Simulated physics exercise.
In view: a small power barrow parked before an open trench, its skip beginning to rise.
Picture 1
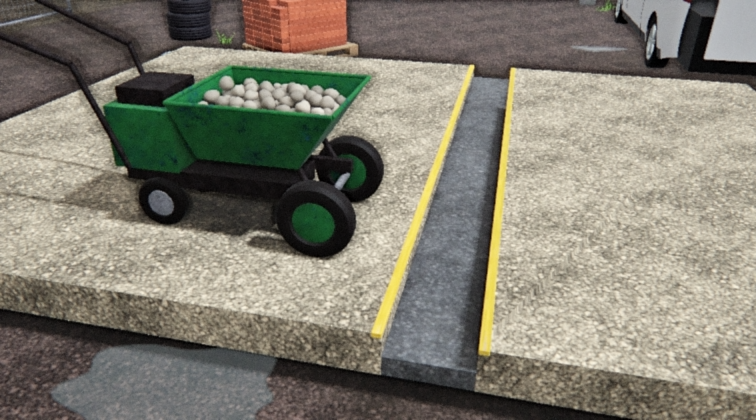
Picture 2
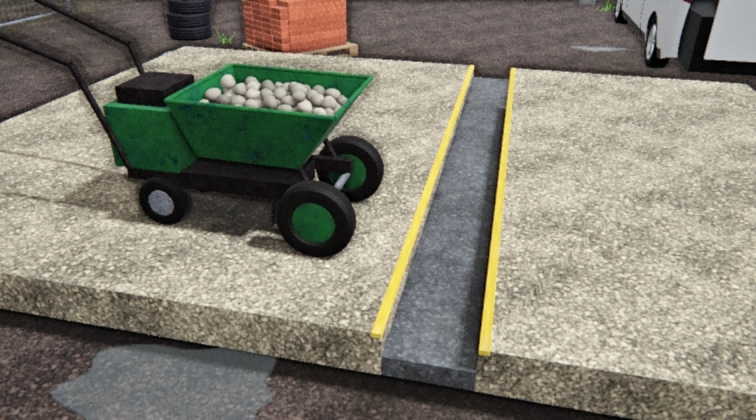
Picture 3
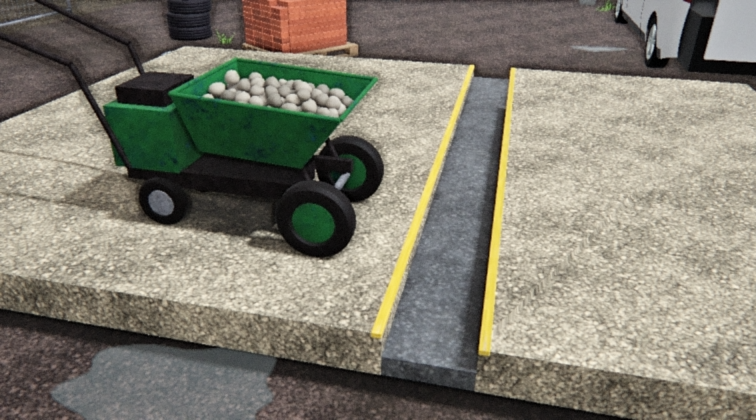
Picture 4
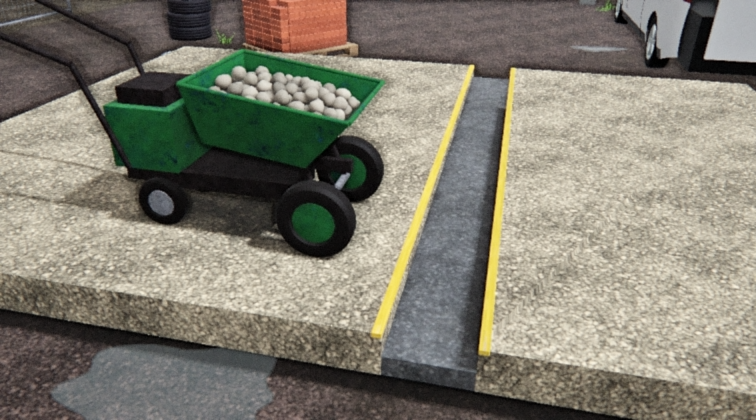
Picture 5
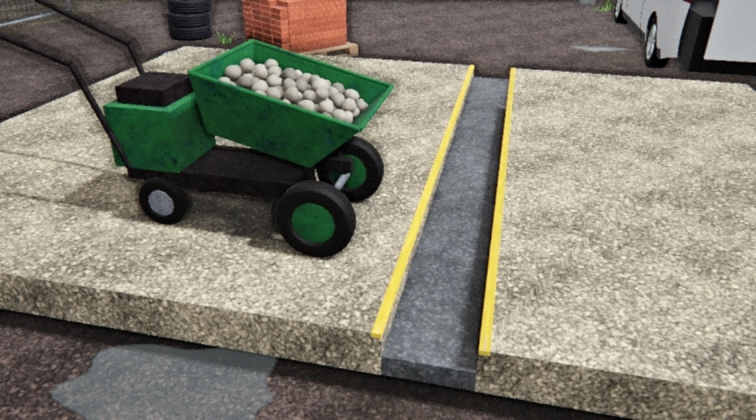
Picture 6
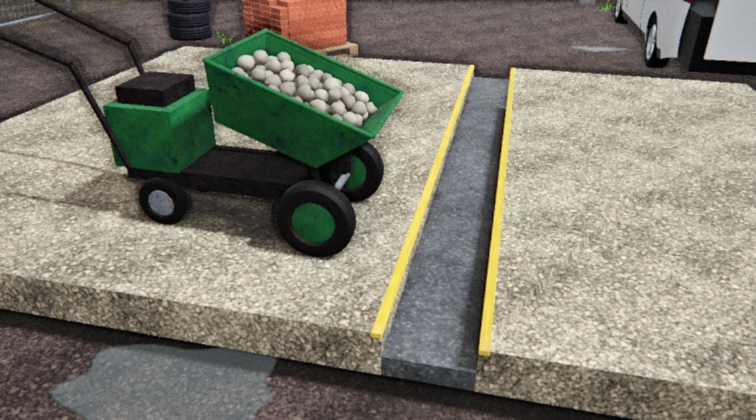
At first, a small green power barrow loaded with round, pale pebbles stands still on a gravelly slab, left of a shallow trench edged in yellow. Its skip then begins to rise at the back, tilting gradually toward the right until it slopes clearly, the pebbles still inside and the wheels unmoved.
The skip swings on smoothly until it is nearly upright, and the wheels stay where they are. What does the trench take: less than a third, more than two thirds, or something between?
It catches more than two thirds.
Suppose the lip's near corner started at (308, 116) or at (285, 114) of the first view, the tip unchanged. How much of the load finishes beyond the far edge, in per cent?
About 10 and 0 per cent.
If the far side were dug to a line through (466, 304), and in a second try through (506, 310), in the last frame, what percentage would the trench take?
First some 60, then 90 per cent.
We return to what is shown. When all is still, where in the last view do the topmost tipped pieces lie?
Around (475, 235).
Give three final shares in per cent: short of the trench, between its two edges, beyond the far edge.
Short near 0; between near 80; beyond near 20.
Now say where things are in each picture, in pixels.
Lip of the skip at (332, 118), level; top of the load at (267, 100), river pebbles; first edge of the trench at (391, 293); far edge at (489, 307), the trench over half as wide as the skip, and shallow for its width, in the first picture.
Lip of the skip at (334, 119), tipped barely; top of the load at (268, 99), in the second picture.
Lip of the skip at (340, 121), tipped barely; top of the load at (257, 92), in the third picture.
Lip of the skip at (349, 124), tipped a little; top of the load at (264, 87), in the fourth picture.
Lip of the skip at (360, 130), tipped a little; top of the load at (263, 89), in the fifth picture.
Lip of the skip at (372, 137), tipped clearly; top of the load at (274, 83); first edge of the trench at (391, 293); far edge at (489, 307), in the sixth picture.
Soon, skip tipped steeply; all in the skip.
A while on, skip tipped steeply; most in the skip; a small part in or heaped over the trench; a stray few beyond it; a small part falling.
Towards the end, skip tipped right over; about a quarter in the skip; about two thirds in or heaped over the trench; about a quarter beyond it; a stray few falling.
Finally, skip tipped right over; most in or heaped over the trench; about a quarter beyond it.
